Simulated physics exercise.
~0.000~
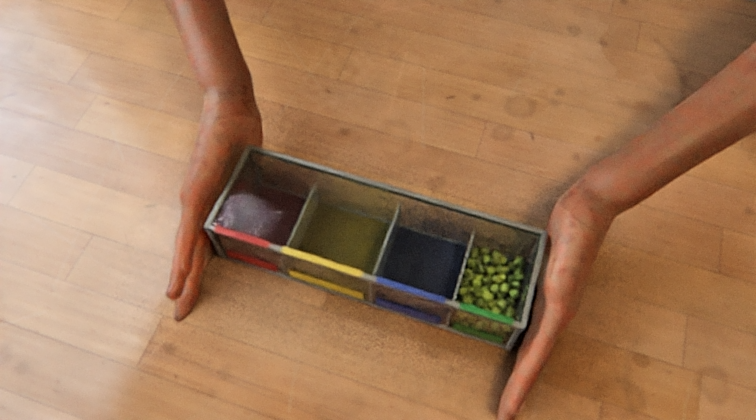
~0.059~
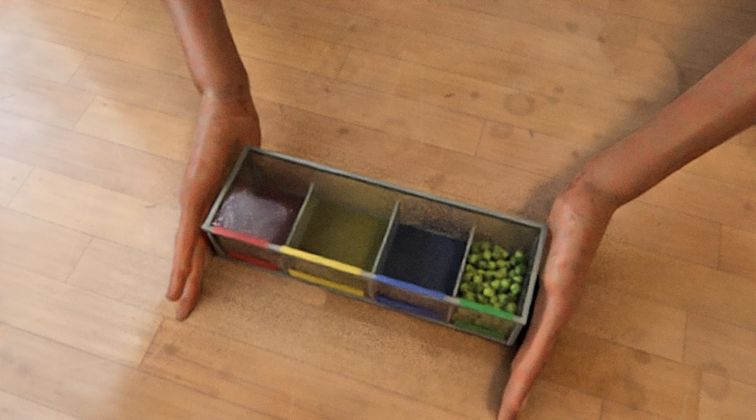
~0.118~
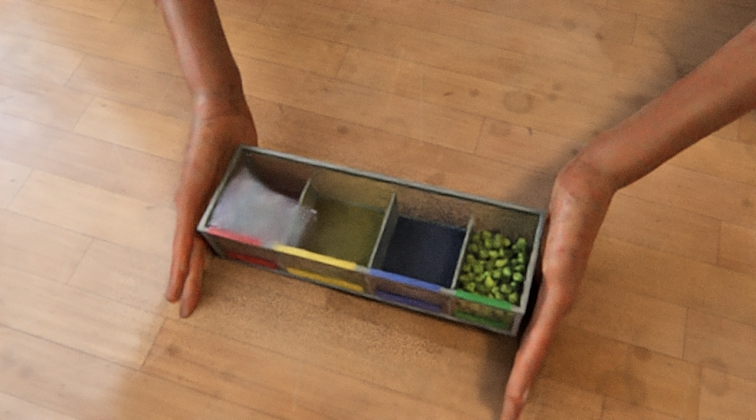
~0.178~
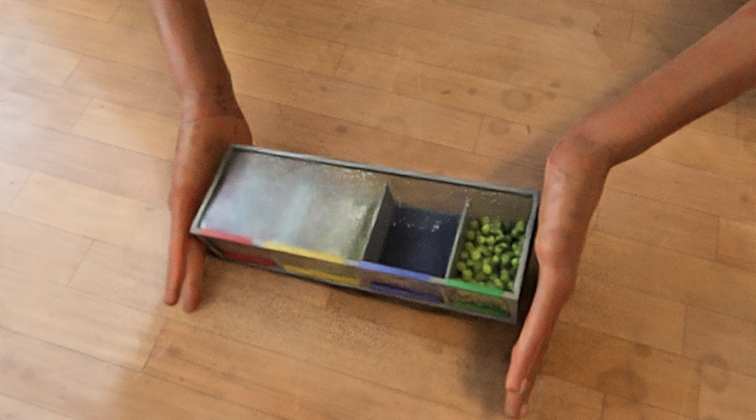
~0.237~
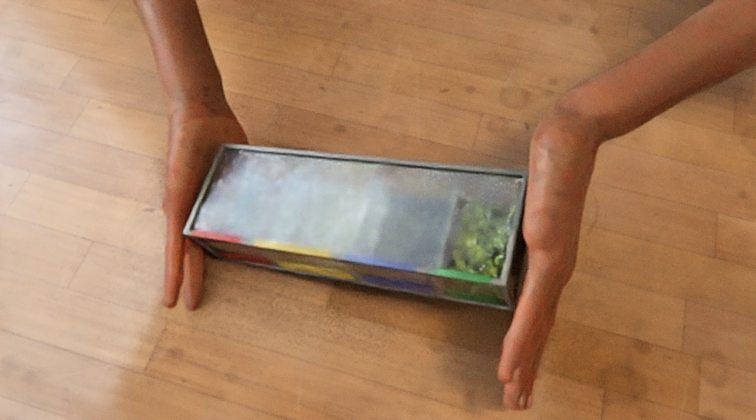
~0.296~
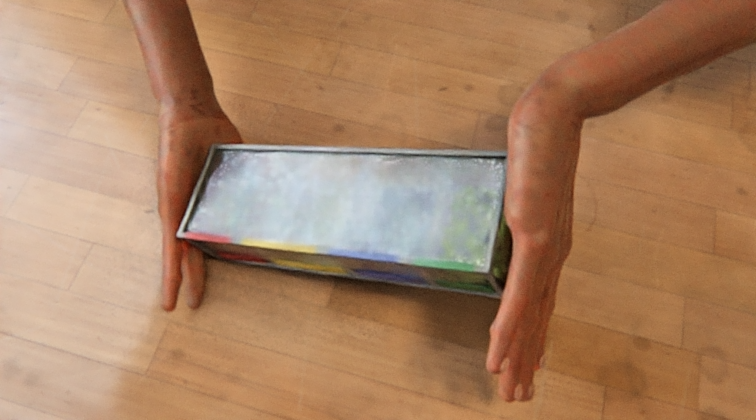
A divided box with red, yellow, blue and green sections, green peas in the rightmost, rests between two hands on a wooden surface. The hands tilt it, raising its right end, while a cloudy whitish glare spreads from left to right across the clear lid, veiling the sections and finally the peas.
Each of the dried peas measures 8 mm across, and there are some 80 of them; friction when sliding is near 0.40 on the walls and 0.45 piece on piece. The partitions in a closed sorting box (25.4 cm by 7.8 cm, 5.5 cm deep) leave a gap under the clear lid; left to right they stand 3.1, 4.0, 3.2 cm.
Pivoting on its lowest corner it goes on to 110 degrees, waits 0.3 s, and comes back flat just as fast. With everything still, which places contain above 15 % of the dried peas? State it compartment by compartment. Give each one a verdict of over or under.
In the end red: Crosses the line; blue: Crosses the line; green: Stays behind the line; yellow: Stays behind the line.
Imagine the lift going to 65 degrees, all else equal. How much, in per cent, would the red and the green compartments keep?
Then red would hold 0 percent and green 90 percent.
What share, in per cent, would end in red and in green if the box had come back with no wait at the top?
Then, in per cent: Red 65; green 5.
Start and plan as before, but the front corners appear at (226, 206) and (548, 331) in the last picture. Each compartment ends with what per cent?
Final per cent - red: 0; blue: 0; green: 100; yellow: 0.
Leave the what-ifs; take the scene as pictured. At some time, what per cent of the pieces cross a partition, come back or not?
I'd put it at some 100 percent of the pieces.
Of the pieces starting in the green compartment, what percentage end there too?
Around 0 per cent of it.
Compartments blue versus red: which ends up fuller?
Red compartment.
Then, at 1.38 s, tilt 110 degrees; red 35 %, blue 45 %, yellow 15 %.
Then, at 2.10 s, tilt 55 degrees; red 65 %, blue 30 %, yellow 5 %.
Then, at 2.85 s, tilt 0 degrees; red 65 %, blue 30 %, yellow 5 %.
At rest (3.3 s), red 65 %, blue 30 %, green 0 %, yellow 5 %.
